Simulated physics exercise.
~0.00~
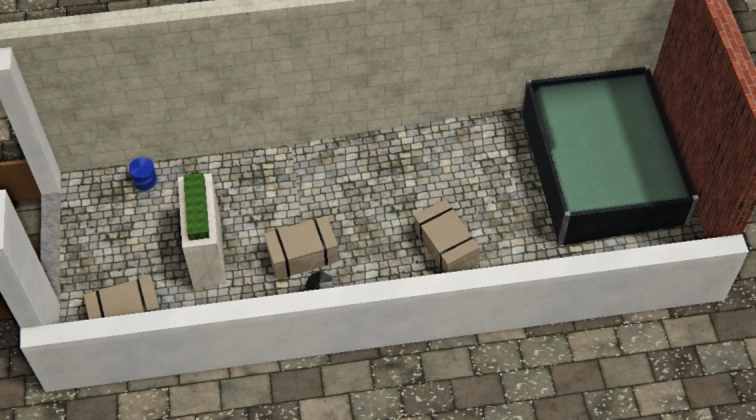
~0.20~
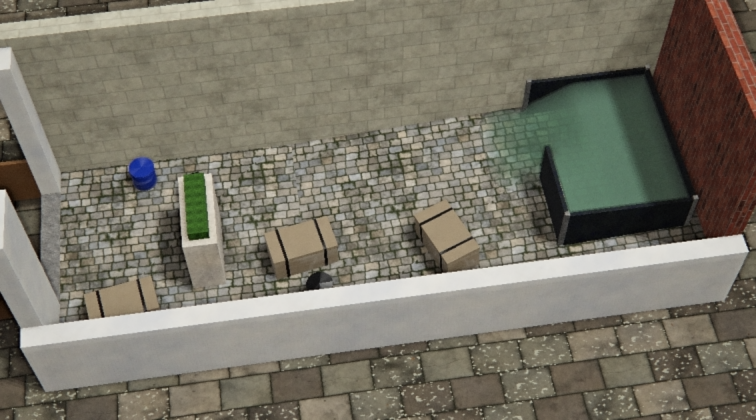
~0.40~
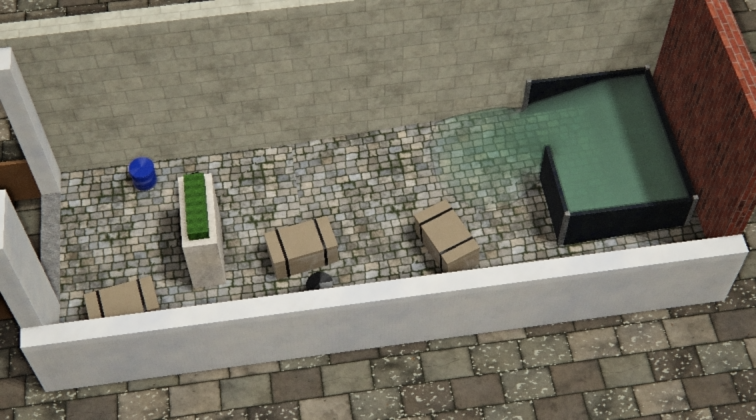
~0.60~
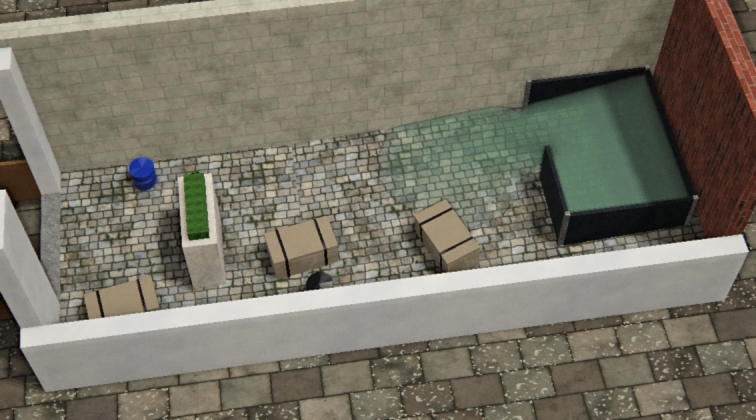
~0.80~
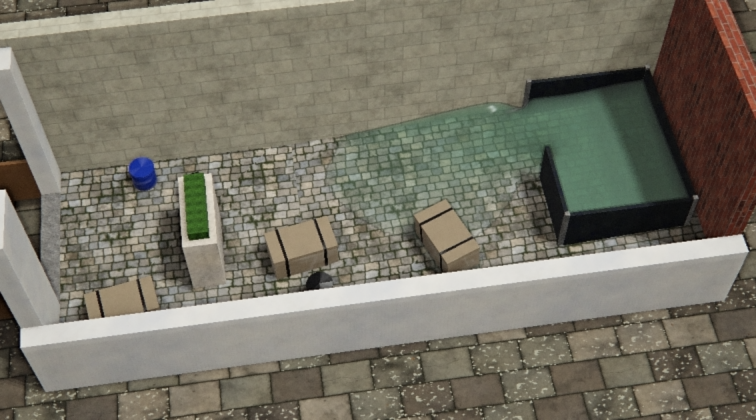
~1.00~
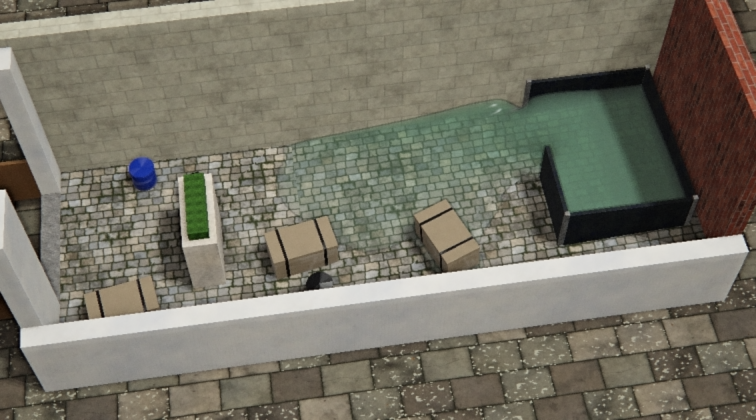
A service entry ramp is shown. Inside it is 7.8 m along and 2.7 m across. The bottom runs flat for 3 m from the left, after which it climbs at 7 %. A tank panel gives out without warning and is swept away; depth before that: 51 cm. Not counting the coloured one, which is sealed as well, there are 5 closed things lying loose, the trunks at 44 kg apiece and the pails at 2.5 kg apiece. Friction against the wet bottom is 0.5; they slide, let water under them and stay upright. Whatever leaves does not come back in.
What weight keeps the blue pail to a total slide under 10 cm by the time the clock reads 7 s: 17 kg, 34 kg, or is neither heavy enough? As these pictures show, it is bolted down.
Neither is heavy enough.
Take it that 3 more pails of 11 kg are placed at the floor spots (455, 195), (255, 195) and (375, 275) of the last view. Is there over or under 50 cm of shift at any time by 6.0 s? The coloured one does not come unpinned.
Result, in sequence: Exceeded, exceeded, not exceeded.
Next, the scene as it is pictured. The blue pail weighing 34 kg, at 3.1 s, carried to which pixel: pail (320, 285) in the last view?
(297, 274), roughly.
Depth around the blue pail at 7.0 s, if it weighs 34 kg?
About 12 cm.
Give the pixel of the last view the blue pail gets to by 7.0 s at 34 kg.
Estimated position: About (89, 179).
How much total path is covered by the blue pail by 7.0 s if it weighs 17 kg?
It would cover some 140 cm all told.
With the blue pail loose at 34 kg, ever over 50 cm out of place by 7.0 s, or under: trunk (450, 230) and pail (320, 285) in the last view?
In order: Within the mark, beyond the mark.
After 1.4 s the blue pail would be 0 cm from its start with 17 kg and 0 cm from its start with 34 kg; 0 cm of water round it then.
After 3.1 s the blue pail would be gone out with 17 kg and 44 cm from its start with 34 kg; 14 cm of water round it then.
After 4.9 s the blue pail would be gone out with 17 kg and 66 cm from its start with 34 kg; 15 cm of water round it then.
After 7.0 s the blue pail would be gone out with 17 kg and 66 cm from its start with 34 kg; 12 cm of water round it then.
